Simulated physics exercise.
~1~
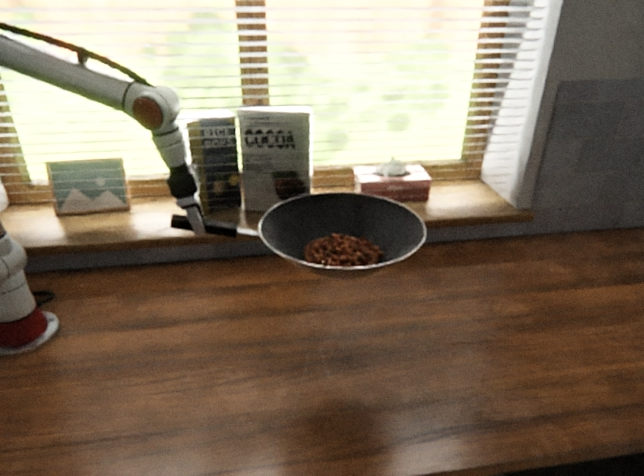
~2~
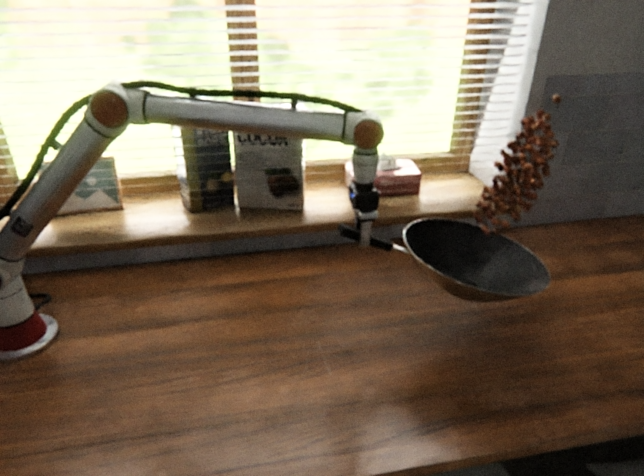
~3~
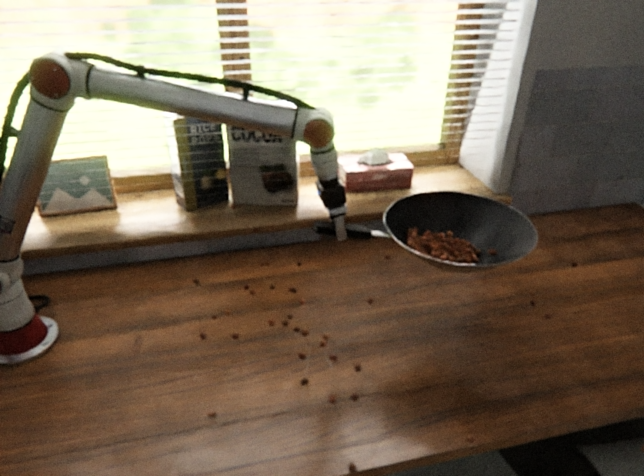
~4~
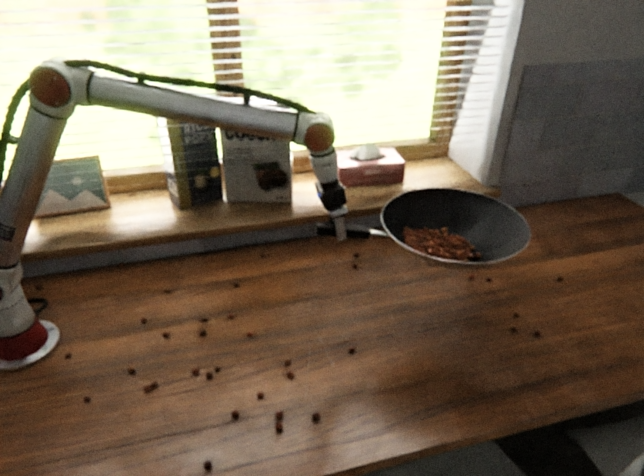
On a wooden counter, a robot arm tosses nuts from a wok, catching most and scattering some.
